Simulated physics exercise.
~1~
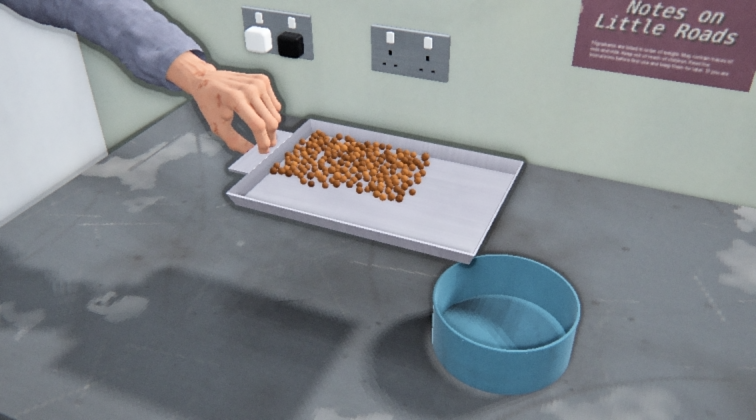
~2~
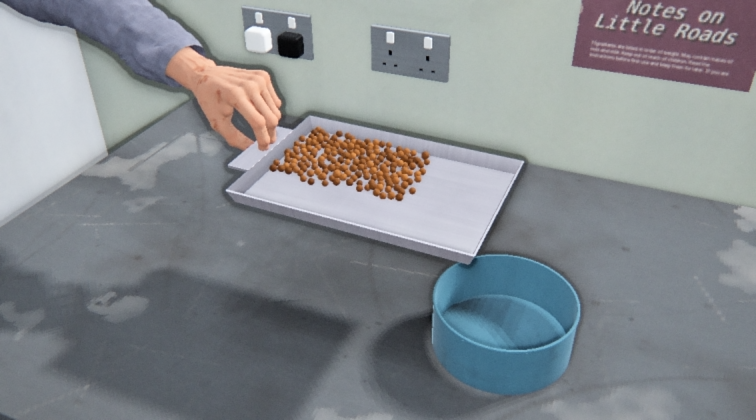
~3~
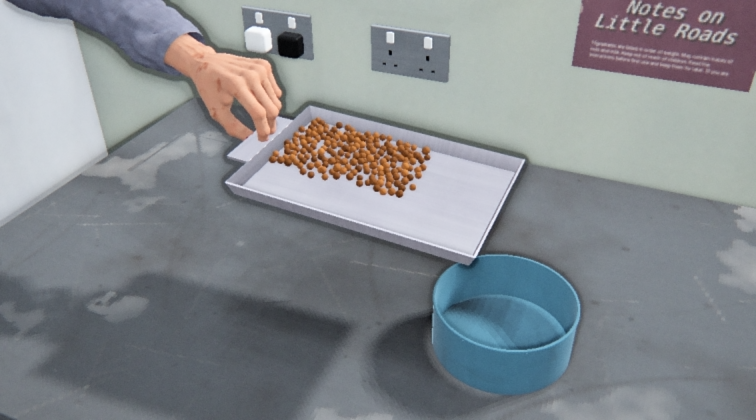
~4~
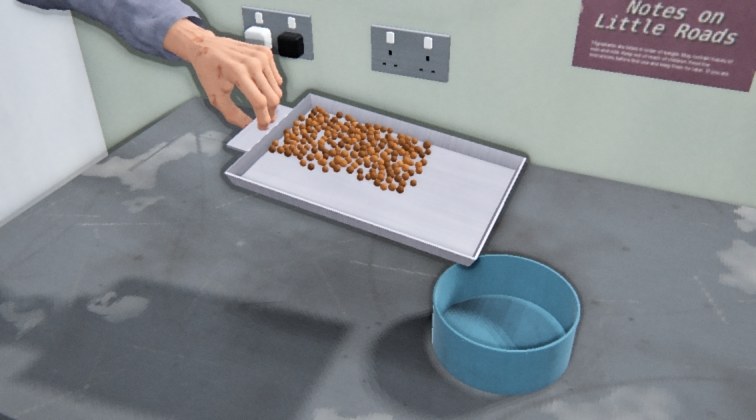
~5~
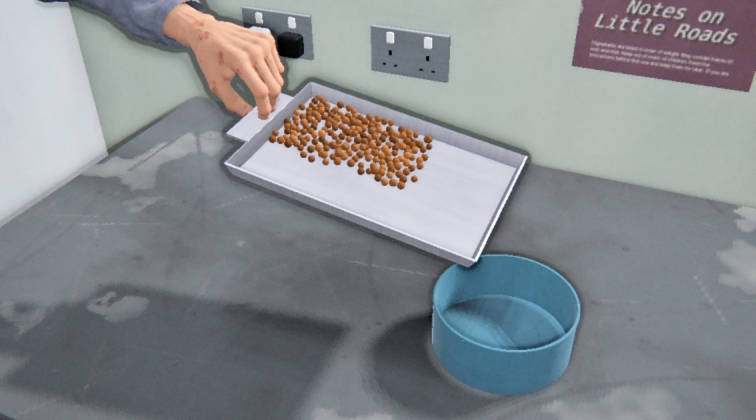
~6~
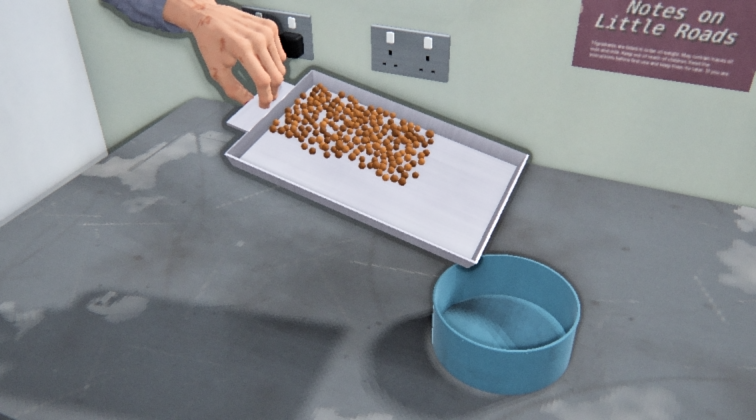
A hand raising the left end of a metal tray of small brown balls, its right end staying beside a blue pot.
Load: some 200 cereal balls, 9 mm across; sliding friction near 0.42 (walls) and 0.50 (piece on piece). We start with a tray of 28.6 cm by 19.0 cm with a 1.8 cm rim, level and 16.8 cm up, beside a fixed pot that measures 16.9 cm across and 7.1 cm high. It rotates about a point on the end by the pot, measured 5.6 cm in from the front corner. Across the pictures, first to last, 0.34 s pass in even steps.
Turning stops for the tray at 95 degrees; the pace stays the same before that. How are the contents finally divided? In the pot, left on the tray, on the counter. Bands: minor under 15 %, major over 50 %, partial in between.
As I see it, pot: The main batch, tray: A small batch, counter: A medium batch.
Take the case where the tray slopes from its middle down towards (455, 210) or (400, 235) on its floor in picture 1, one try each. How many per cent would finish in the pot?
Approximately 70 percent, then 40 percent.
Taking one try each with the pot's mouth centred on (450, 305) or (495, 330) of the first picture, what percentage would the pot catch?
The shares would be near 70 and 100 per cent respectively.
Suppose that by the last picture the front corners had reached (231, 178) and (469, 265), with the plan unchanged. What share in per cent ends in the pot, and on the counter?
In the pot: 25 per cent; on the counter: 75 per cent.
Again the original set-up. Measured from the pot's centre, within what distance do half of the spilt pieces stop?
Close to 16 cm, give or take.
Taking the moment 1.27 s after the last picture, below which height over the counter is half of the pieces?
Roughly 18 cm.
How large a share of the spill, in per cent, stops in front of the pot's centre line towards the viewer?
Near 100 in a hundred.
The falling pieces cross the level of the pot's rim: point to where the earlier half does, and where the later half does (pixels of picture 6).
Around (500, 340), then (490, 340).
Then, 0.76 s after the last picture, tilt 52 degrees; the tray holds 80 %, the pot 5 %.
Then, 1.27 s after the last picture, tilt 77 degrees; the tray holds 75 %, the pot 15 %.
Then, 1.85 s after the last picture, tilt 95 degrees; the tray holds 0 %, the pot 65 %.
In the end, pot 70 %, tray 0 %, counter 30 %.
